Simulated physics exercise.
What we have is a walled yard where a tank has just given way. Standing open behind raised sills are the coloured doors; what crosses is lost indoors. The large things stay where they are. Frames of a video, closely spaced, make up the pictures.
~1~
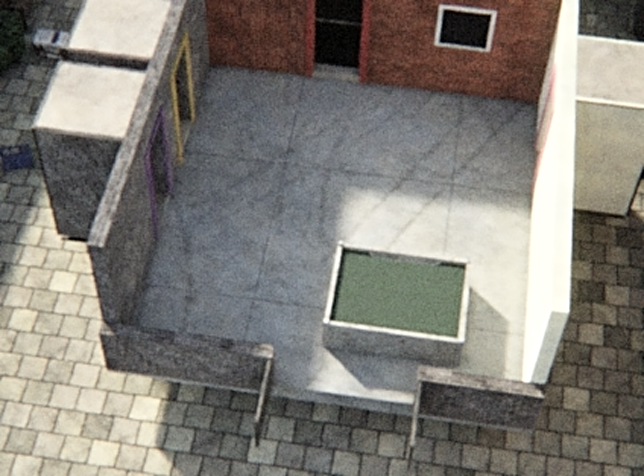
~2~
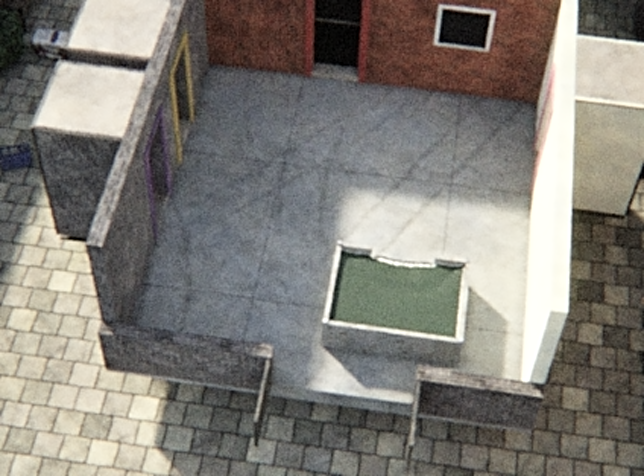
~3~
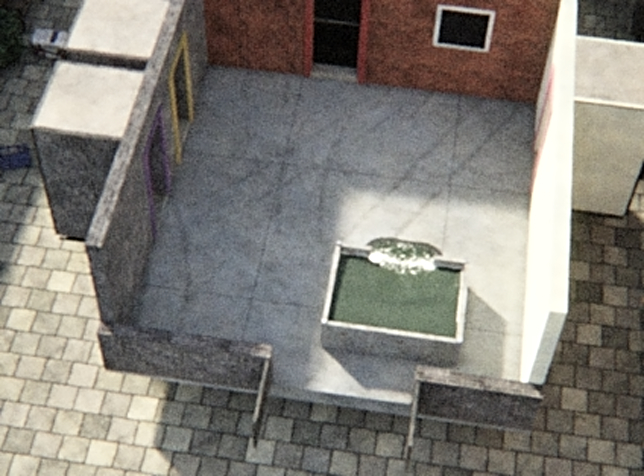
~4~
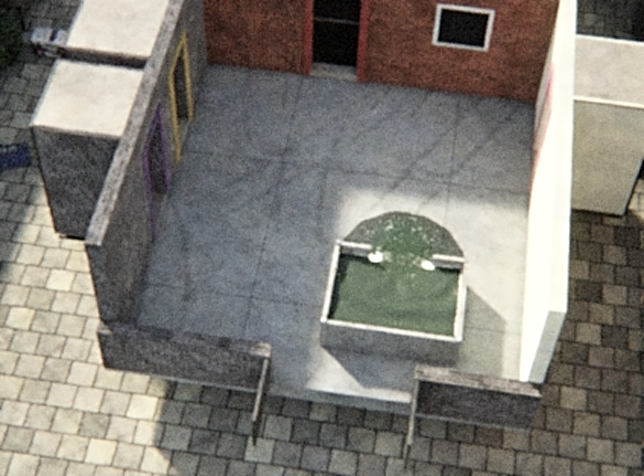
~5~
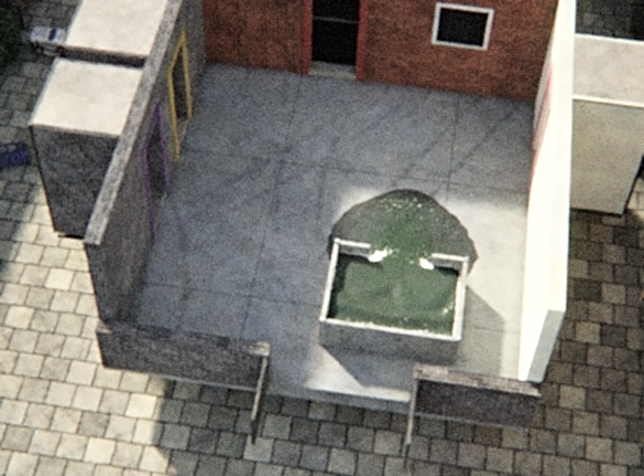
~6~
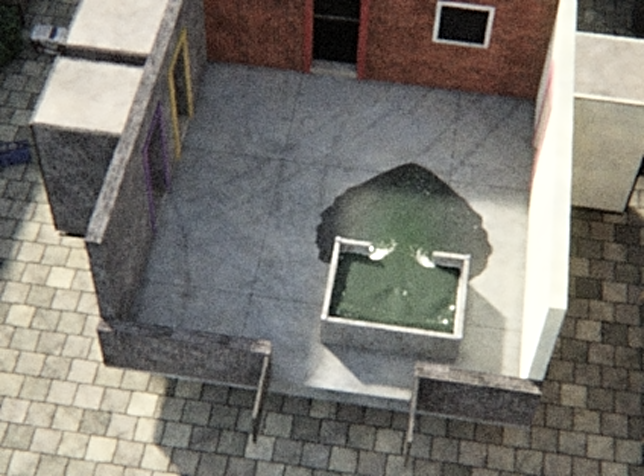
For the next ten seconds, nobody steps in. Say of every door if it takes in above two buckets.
Result: The purple door will be at or under the cap. The yellow door will be at or under the cap. The red door will be at or under the cap. The pink door will be over the cap.
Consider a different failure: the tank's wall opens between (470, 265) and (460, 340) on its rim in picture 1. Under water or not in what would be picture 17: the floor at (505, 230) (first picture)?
At that place: Awash.
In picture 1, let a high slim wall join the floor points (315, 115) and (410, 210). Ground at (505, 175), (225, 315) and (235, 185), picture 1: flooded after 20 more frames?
In order: Soaked, untouched, soaked.
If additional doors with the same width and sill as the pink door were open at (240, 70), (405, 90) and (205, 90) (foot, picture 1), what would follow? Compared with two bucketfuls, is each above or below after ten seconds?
Well, the first breaks the limit, the next breaks the limit, and the last breaks the limit.
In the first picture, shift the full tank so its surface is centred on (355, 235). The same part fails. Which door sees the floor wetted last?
Observation: The one in purple.
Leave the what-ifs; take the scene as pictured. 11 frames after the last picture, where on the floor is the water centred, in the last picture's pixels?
(399, 237).
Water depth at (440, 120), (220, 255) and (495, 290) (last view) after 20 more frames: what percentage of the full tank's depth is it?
I'd say close to 6, 0 and 0 percent.
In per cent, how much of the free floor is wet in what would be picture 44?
Near 55 in a hundred.
A moment on, water covers 30 % of the floor; the purple door not reached, the yellow door not reached, the red door not reached, the pink door not reached.
Next, water covers 45 % of the floor; the purple door not reached, the yellow door not reached, the red door wet at the sill, nothing in, the pink door under two buckets in.
Then, water covers 50 % of the floor; the purple door not reached, the yellow door wet at the sill, nothing in, the red door under two buckets in, the pink door under two buckets in.
Later, water covers 55 % of the floor; the purple door wet at the sill, nothing in, the yellow door wet at the sill, nothing in, the red door under two buckets in, the pink door over two buckets in.
In the end, water covers 85 % of the floor; the purple door wet at the sill, nothing in, the yellow door under two buckets in, the red door under two buckets in, the pink door over two buckets in.
